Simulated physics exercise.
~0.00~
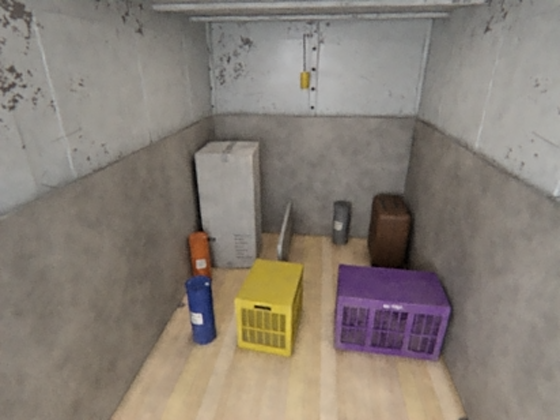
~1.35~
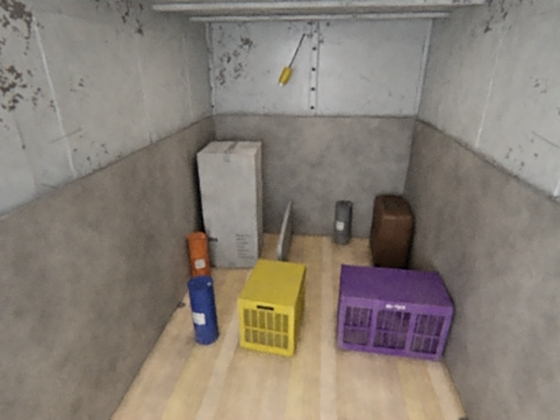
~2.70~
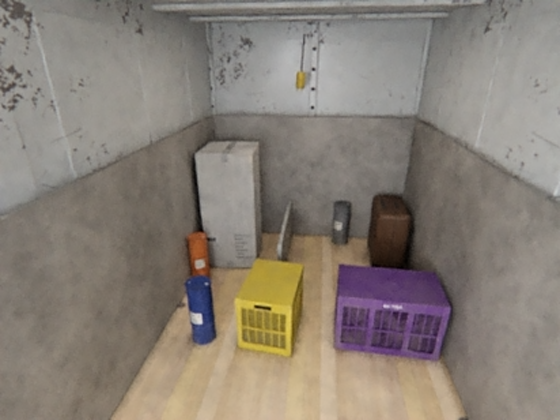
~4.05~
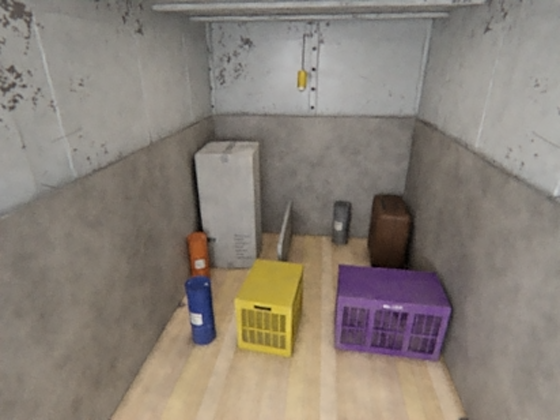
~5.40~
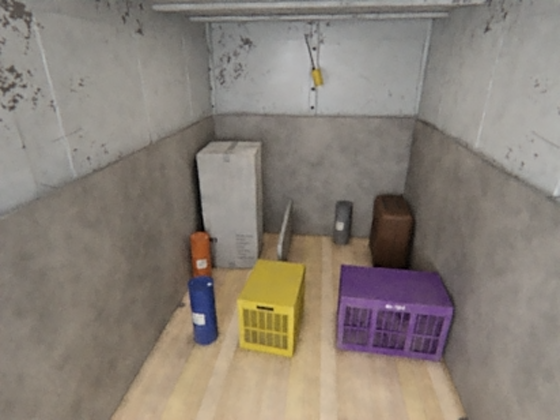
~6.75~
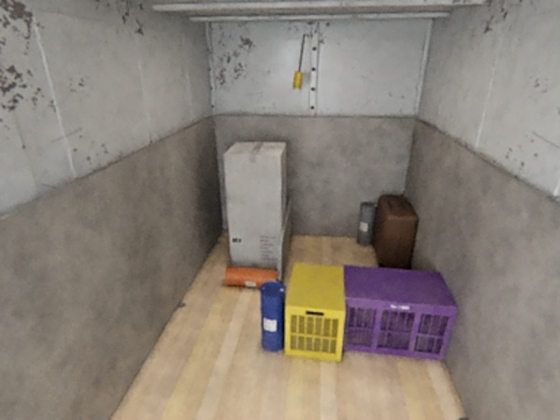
Orange canister toppling onto its side as cargo slides right in a van's load bay, after a hanging yellow lamp sways.
